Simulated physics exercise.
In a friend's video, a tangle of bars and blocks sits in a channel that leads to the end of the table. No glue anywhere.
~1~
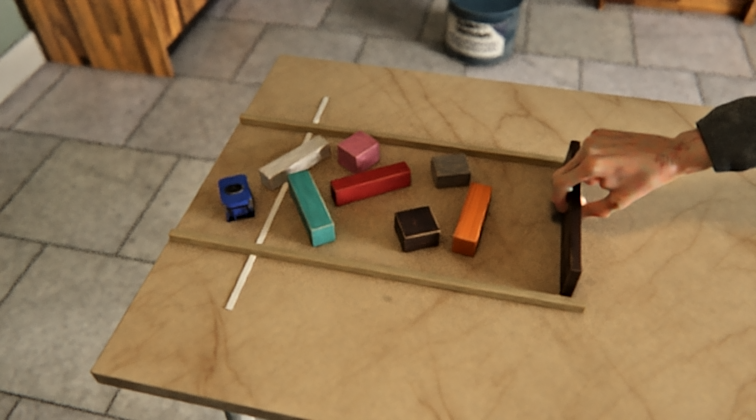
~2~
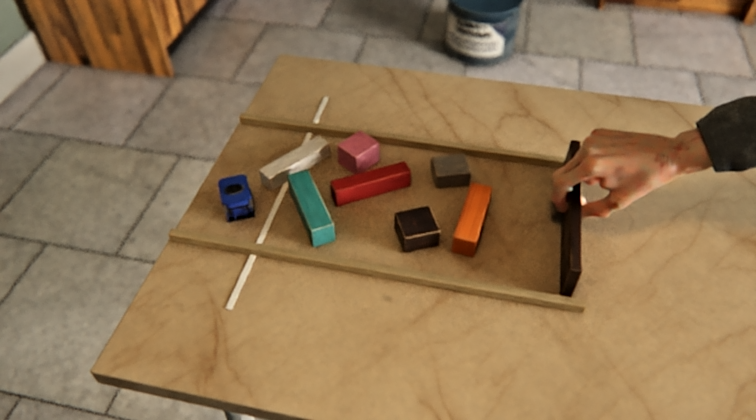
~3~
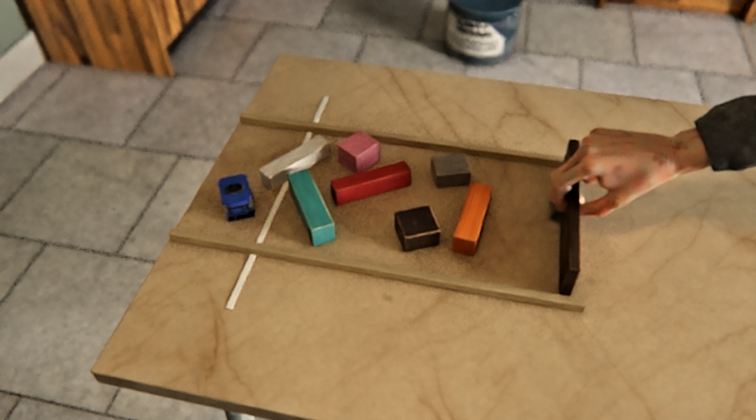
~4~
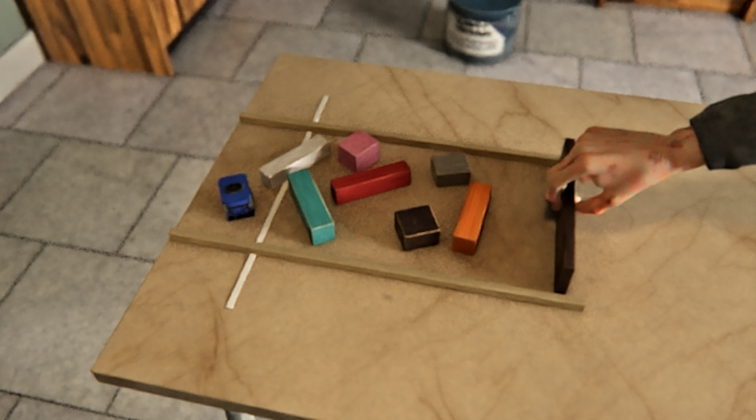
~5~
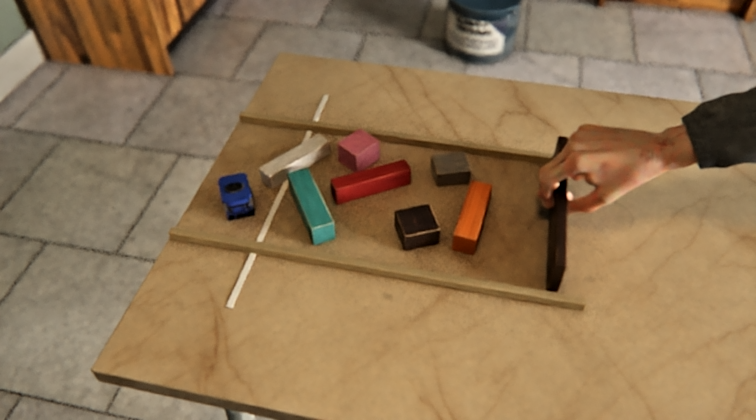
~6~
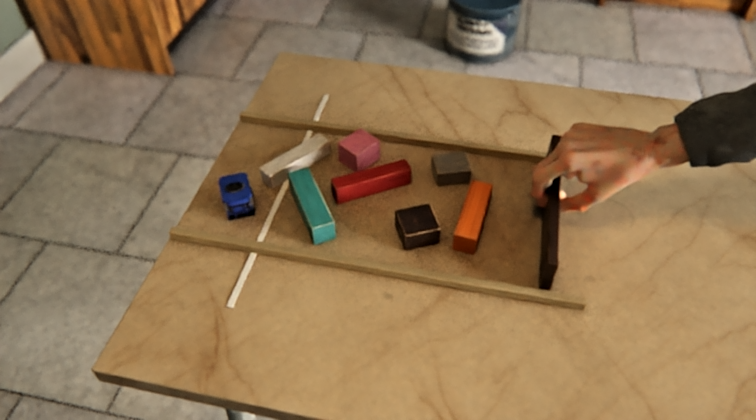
To begin with, a hand grips a dark upright board at the right end of a railed channel on a table, where colored bars and blocks and a blue case lie scattered. The hand then slides the board slightly left, nearer the orange stick, while the scattered pieces stay still.
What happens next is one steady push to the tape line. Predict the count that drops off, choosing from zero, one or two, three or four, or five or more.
I predict the tally of drops will be under three but above nought.
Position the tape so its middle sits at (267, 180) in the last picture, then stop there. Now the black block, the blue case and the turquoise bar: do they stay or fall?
Black block - stays in place, blue case - goes down, turquoise bar - goes down.
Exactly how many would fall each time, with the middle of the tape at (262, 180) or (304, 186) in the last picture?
You'd get 3 the first time and 0 the second.
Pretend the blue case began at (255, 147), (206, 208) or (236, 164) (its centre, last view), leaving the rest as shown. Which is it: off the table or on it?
Result per try, in order: Toppled; toppled; toppled.
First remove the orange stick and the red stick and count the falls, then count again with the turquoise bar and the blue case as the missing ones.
Counts - first: 0; second: 0.
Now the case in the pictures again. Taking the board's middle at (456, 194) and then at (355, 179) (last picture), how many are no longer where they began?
At the first place 3, at the second 7.
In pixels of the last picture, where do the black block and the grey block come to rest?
Black block: (237, 196); grey block: (290, 133).
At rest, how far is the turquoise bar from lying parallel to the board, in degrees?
About 15 degrees.
A little later, none off yet; blue case at rest near (237, 196); white bar at rest near (296, 160); turquoise bar at rest near (311, 205).
Next, none off yet; blue case at rest near (237, 196); white bar at rest near (296, 160); turquoise bar moving near (303, 206).
Later still, none off yet; blue case shifted about its own width near (214, 196); white bar shifted about its own width near (250, 151); turquoise bar shifted about its own width near (239, 201).
When it is over, the number that fall off is one or two; down, blue case.
